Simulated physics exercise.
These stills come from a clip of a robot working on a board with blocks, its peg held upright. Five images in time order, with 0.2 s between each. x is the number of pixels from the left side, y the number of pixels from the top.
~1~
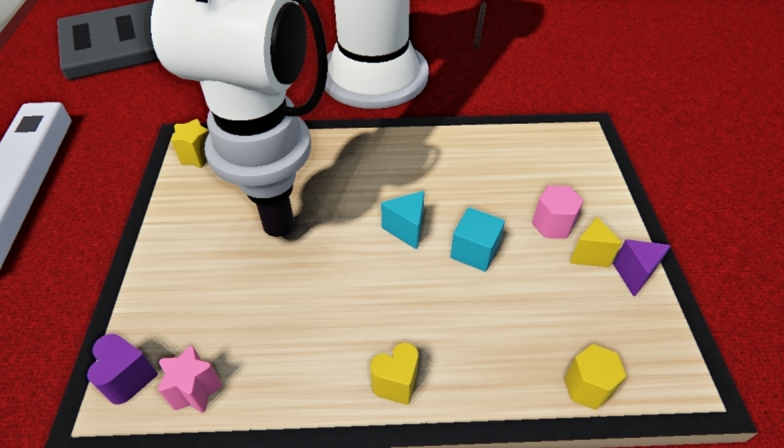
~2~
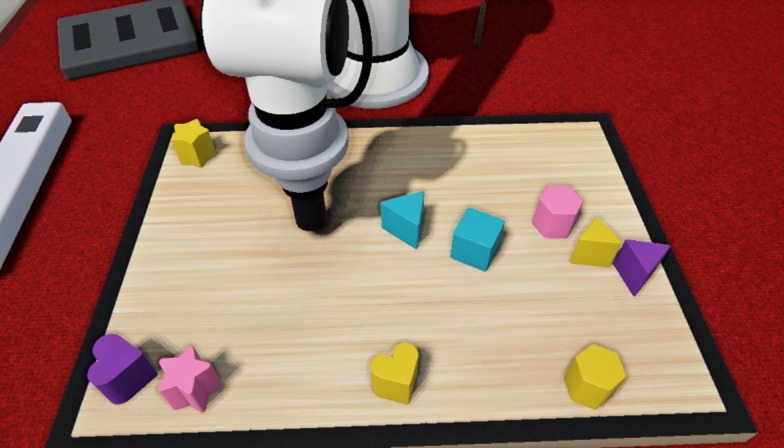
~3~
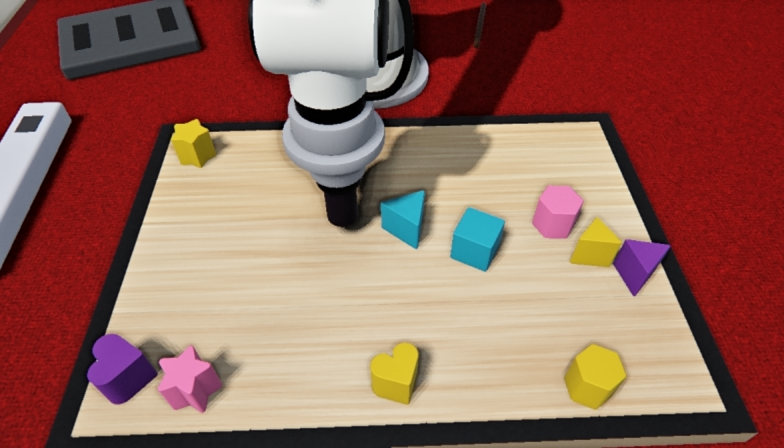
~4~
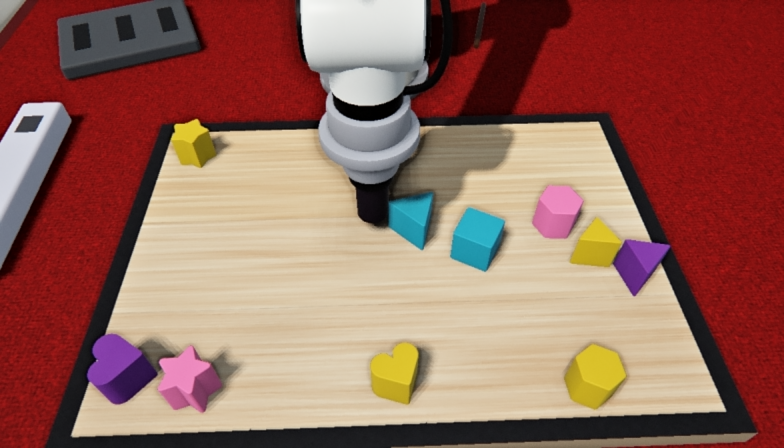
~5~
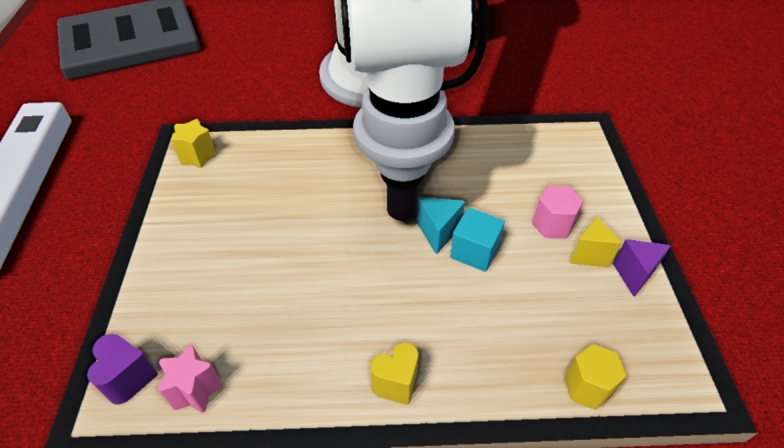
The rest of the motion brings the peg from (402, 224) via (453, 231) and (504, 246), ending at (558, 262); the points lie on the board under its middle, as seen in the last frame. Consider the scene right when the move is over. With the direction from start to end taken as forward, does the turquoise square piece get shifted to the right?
Answer: Yes.
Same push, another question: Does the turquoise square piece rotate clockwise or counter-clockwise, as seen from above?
Clockwise, looking down.
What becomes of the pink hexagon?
It shifts position.
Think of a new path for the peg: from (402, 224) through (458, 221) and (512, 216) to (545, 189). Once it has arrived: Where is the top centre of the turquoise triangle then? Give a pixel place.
I expect it at (541, 211).
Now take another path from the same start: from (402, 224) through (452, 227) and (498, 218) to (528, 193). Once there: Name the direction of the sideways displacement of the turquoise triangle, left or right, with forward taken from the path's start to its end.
The right.
What follows on the original path. One third of the way, peg at (456, 217); turquoise triangle at (489, 203), turned 35° clockwise; turquoise square piece at (496, 230), turned 45° clockwise.
Two thirds of the way, peg at (509, 232); turquoise triangle at (532, 206), turned 15° anticlockwise; turquoise square piece at (521, 251), turned 65° clockwise; pink hexagon at (570, 194), turned 20° clockwise.
At the end, peg at (563, 248); turquoise triangle at (541, 205), turned 45° anticlockwise; turquoise square piece at (526, 256), turned 85° clockwise; pink hexagon at (570, 193), turned 25° clockwise; yellow triangle unmoved.
